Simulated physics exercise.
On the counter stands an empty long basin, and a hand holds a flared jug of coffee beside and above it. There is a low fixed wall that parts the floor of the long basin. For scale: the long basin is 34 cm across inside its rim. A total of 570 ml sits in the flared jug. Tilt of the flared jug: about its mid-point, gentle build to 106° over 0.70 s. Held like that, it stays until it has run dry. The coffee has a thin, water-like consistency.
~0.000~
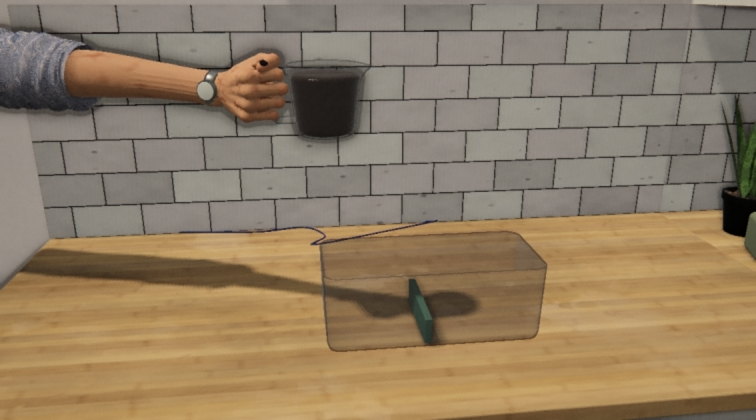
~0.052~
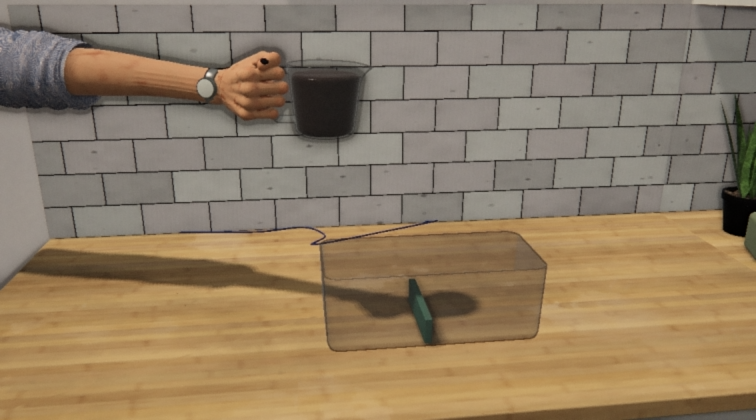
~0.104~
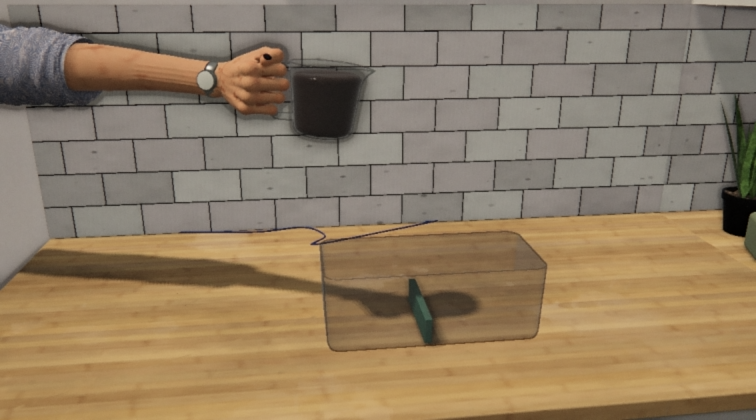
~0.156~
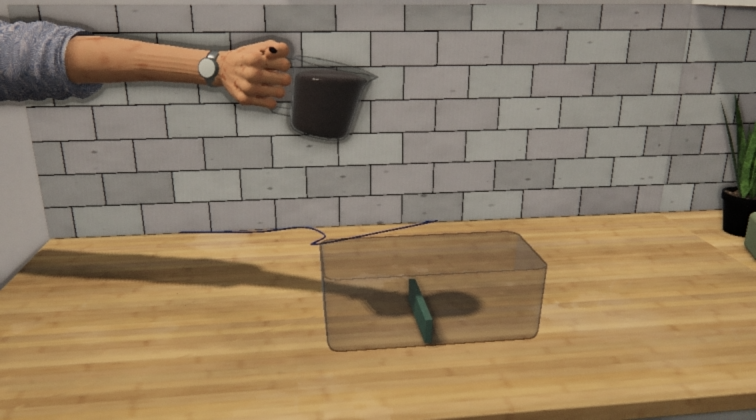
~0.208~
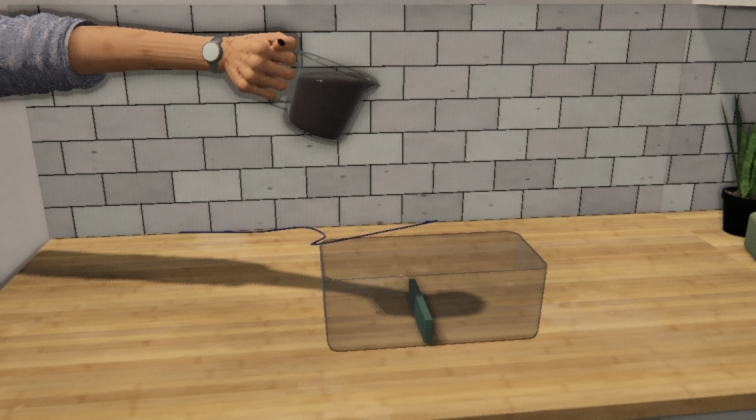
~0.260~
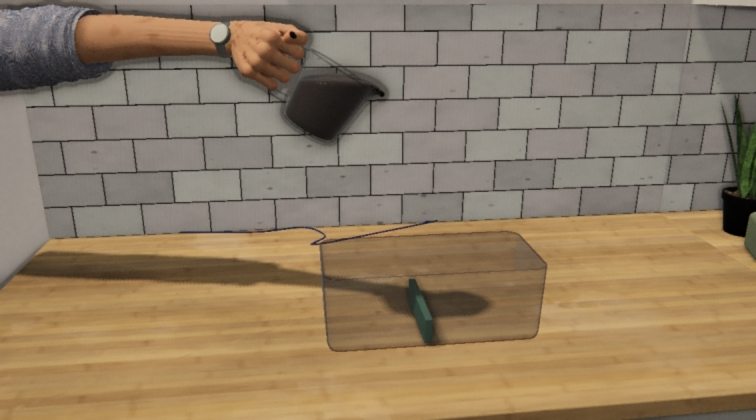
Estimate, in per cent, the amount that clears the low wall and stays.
Roughly 57 percent.
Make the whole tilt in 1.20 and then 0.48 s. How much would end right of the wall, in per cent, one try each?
Respectively about 65 and 45 percent.
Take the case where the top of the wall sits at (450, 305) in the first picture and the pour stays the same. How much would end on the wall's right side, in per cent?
In that case, some 10 percent.
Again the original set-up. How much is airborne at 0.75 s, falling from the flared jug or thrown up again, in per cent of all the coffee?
Near 24 per cent, I'd say.
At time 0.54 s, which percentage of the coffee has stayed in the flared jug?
Portion remaining: Approx. 46 per cent.
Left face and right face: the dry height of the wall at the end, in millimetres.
Noted: Left near 34 mm, right near 32 mm.
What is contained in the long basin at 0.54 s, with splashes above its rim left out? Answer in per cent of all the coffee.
Close to 10 in a hundred.
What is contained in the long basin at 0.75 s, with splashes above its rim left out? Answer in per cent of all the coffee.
That comes to about 68 percent.
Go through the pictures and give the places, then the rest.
Tilt 0°; pouring edge (373, 65); surface from (290, 75) to (361, 74); the long basin's rim runs from (322, 260) to (532, 249); the wall's top is at (420, 299), in the first picture.
Tilt 1°; pouring edge (374, 66); surface from (291, 75) to (361, 75), in the second picture.
Tilt 6°; pouring edge (376, 70); surface from (293, 73) to (362, 76), in the third picture.
Tilt 12°; pouring edge (379, 76); surface from (294, 74) to (366, 78), in the fourth picture.
Tilt 21°; pouring edge (381, 85); surface from (297, 77) to (374, 81), in the fifth picture.
Tilt 32°; pouring edge (383, 96); surface from (295, 84) to (377, 89); 2 per cent is over the edge, in the sixth picture.
Then, 0.54 s in, the tilt is 93° and 45 per cent is still to pour, 1 is left of the wall and 9 right of it.
Then, 0.75 s in, the tilt is 106° and 7 per cent is still to pour, 22 is left of the wall and 47 right of it.
Then, 0.96 s in, the tilt is 106° and 0 per cent is still to pour, 40 is left of the wall and 55 right of it.
Then, 1.20 s in, the tilt is 106° and 0 per cent is still to pour, 40 is left of the wall and 56 right of it.
Finally, 40 per cent lies left of the wall, 57 right of it and 3 outside.
